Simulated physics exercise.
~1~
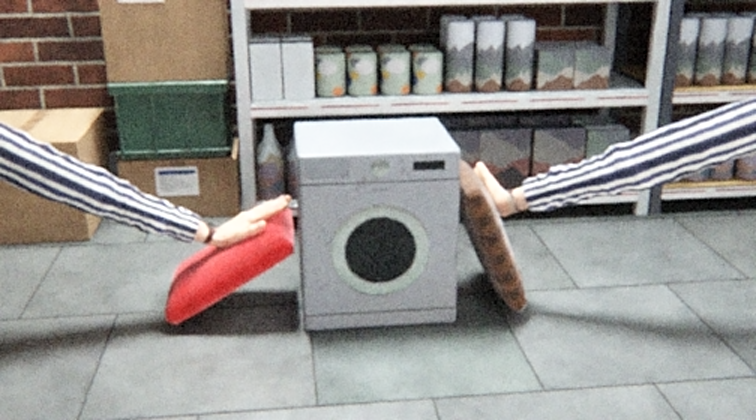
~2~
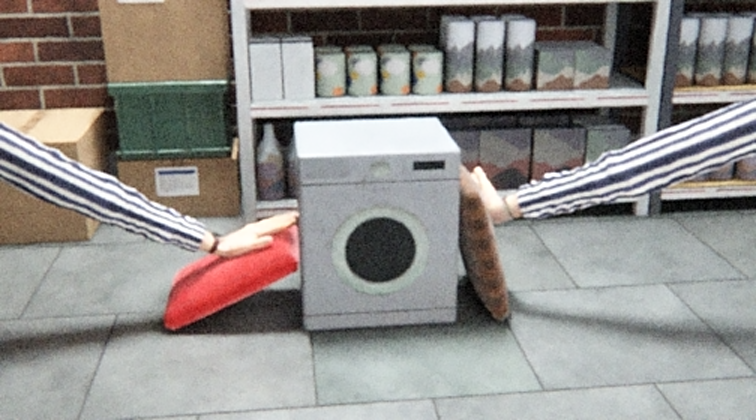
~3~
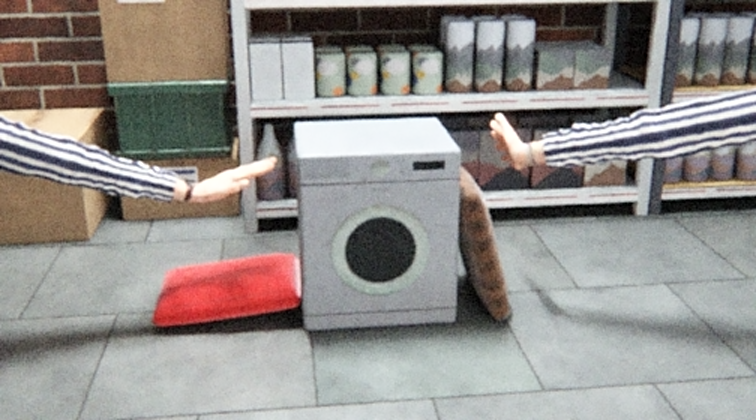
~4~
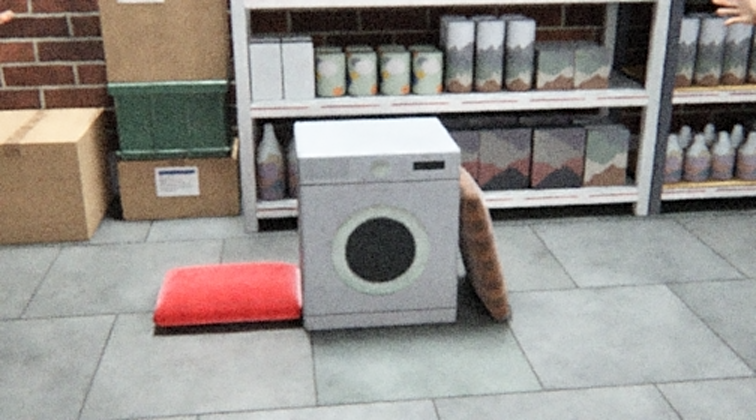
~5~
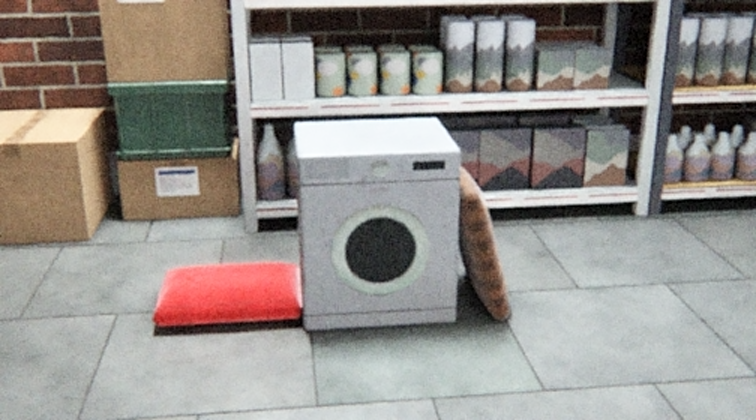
Two arms in striped sleeves reach in from either side of a storeroom, seen from the front and slightly above, toward a grey front-loading washing machine on a tiled floor. Behind it stand shelves of containers, a brick wall, and stacked boxes with a green crate. The left hand rests on a tilted red soft bag while the right steadies a brown cushion, bringing it closer against the machine. Both hands let go and draw back, and the bag slumps flat onto the floor. The hands leave, and the cushion stays leaning against the machine's right side.
